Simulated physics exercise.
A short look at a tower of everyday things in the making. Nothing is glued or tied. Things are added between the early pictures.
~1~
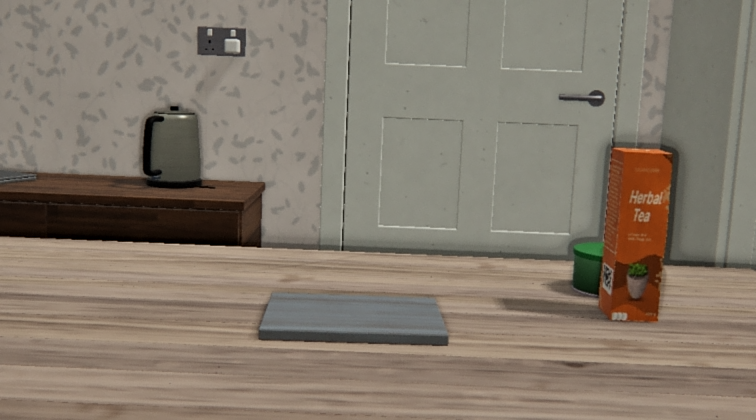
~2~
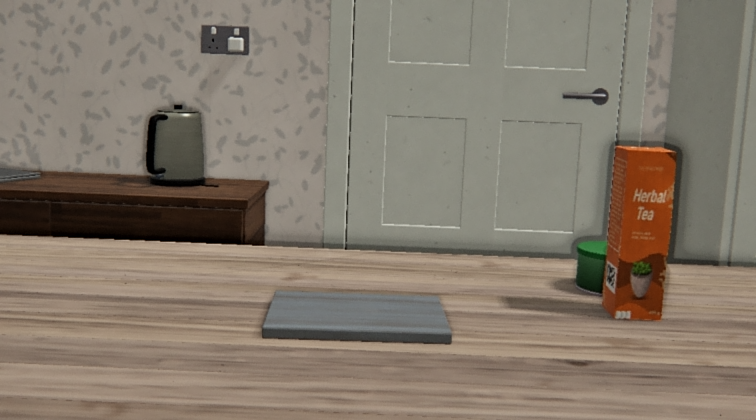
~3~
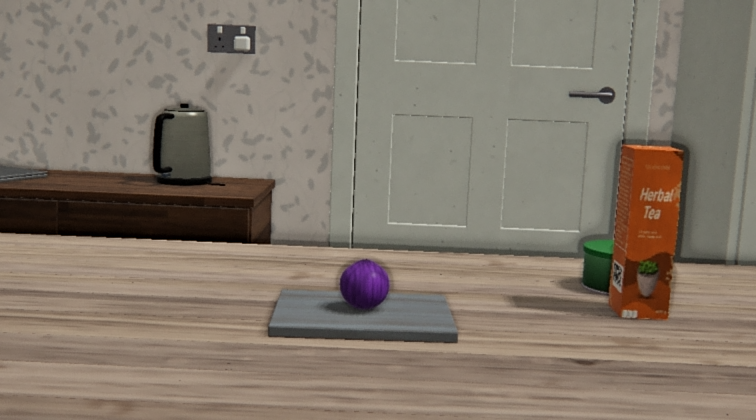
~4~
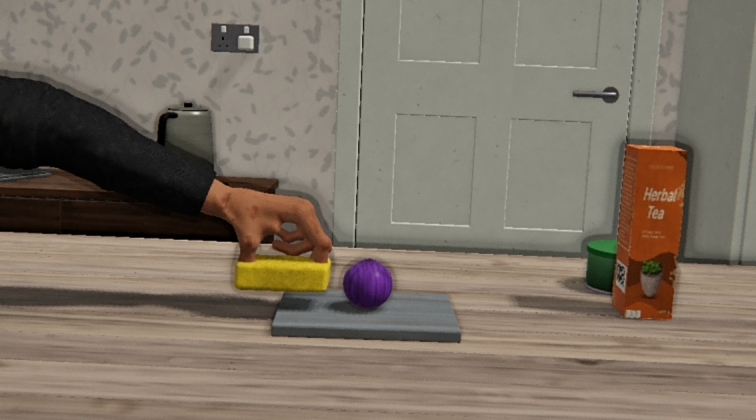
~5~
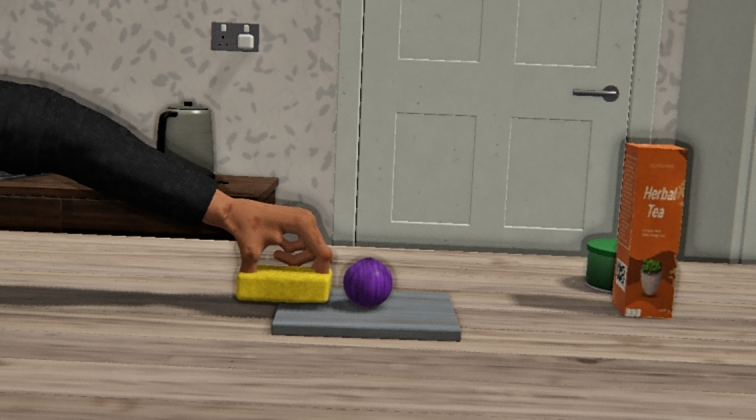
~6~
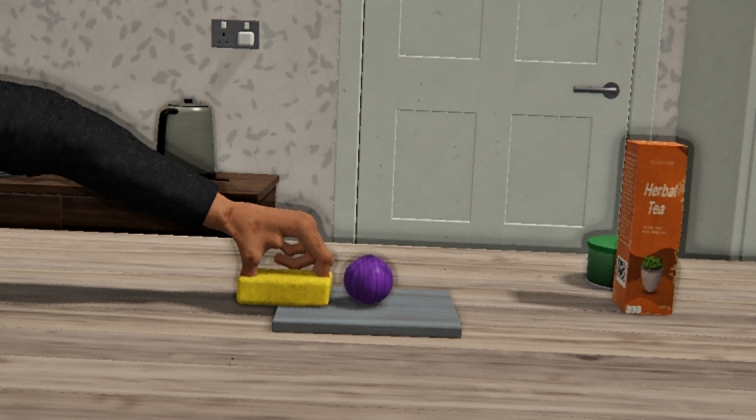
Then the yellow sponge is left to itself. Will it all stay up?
Here the pile holds.
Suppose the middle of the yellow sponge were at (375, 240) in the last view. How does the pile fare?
Then it comes apart.
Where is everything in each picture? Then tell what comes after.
In the first frame, the last thing is not in view yet; orange carton (634, 234).
In the second frame, the last thing is not in view yet.
In the third frame, the last thing is not in view yet; orange carton (645, 231).
In the fourth frame, still above its spot; yellow sponge (284, 273); purple onion (368, 284).
In the fifth frame, still above its spot; yellow sponge (285, 284); orange carton (648, 230).
In the sixth frame, in place under the hand; yellow sponge (286, 287); purple onion (368, 280).
Then, 1.00 s after the last picture, nothing has stirred.
Then, 2.00 s after the last picture, yellow sponge resting near (286, 287).
At rest, all 5 in place. Seen from the same camera at the end, yellow sponge near (285, 287). The pile keeps its balance.
